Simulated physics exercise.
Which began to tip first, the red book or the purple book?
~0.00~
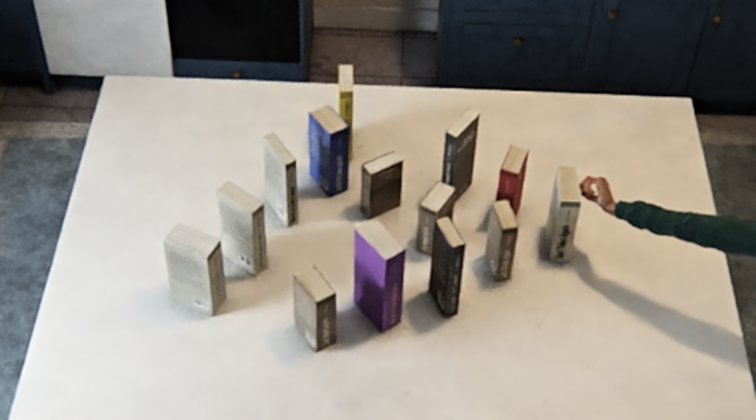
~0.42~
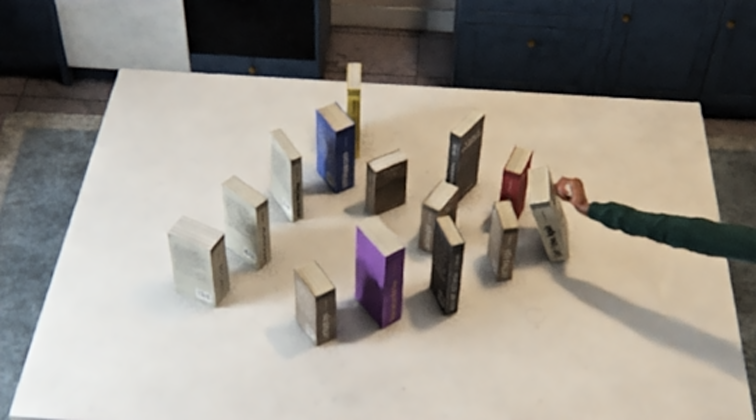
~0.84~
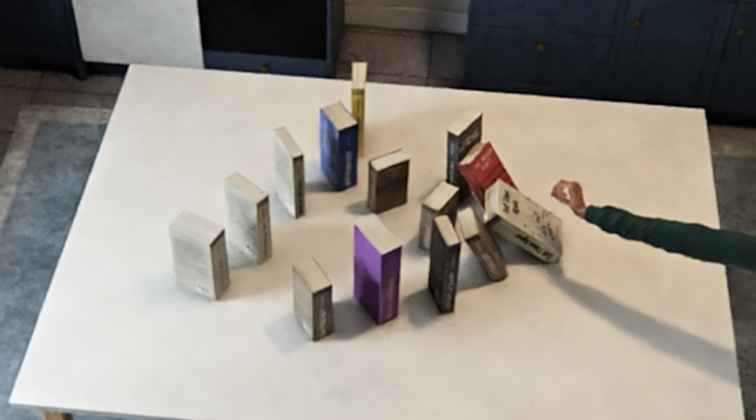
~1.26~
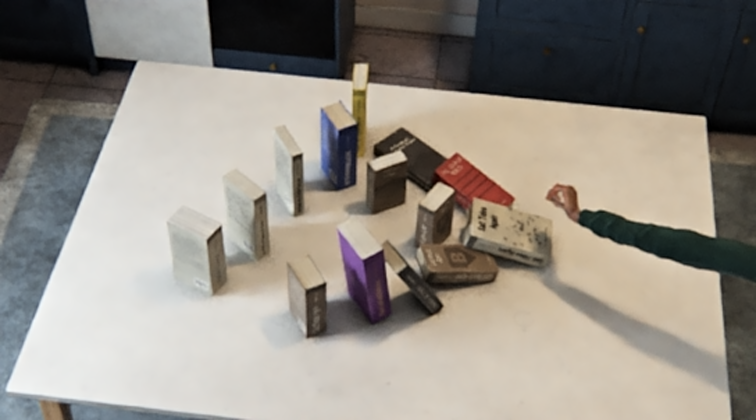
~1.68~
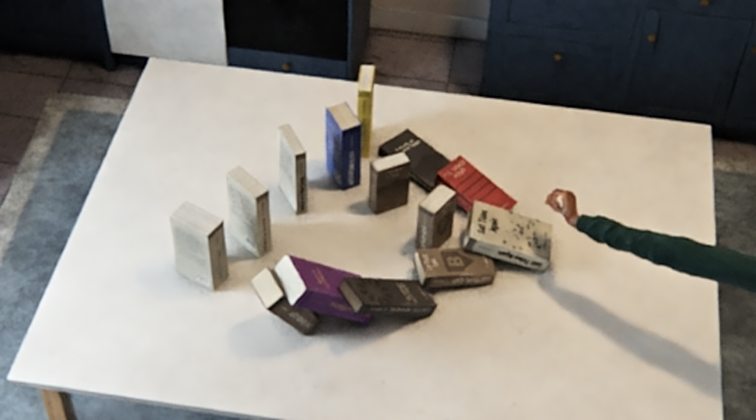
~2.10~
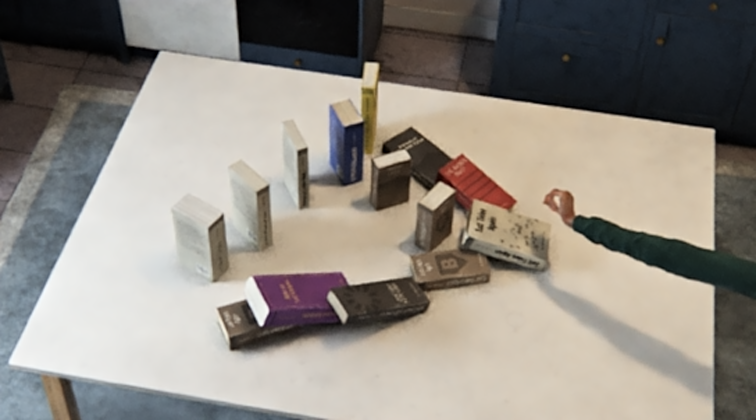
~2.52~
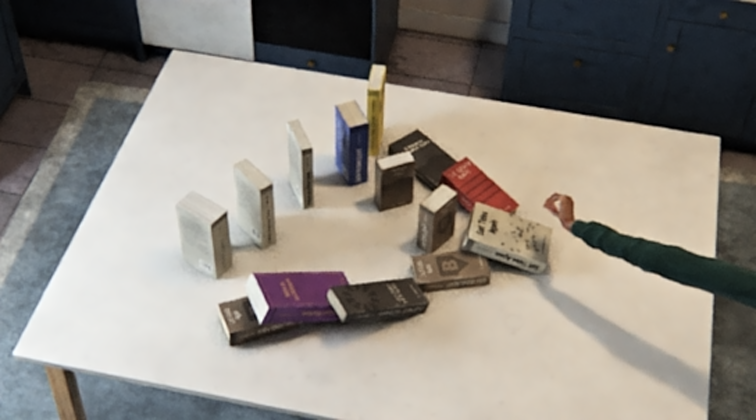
The red book began to tip first, while the purple book was still upright and only went over later.
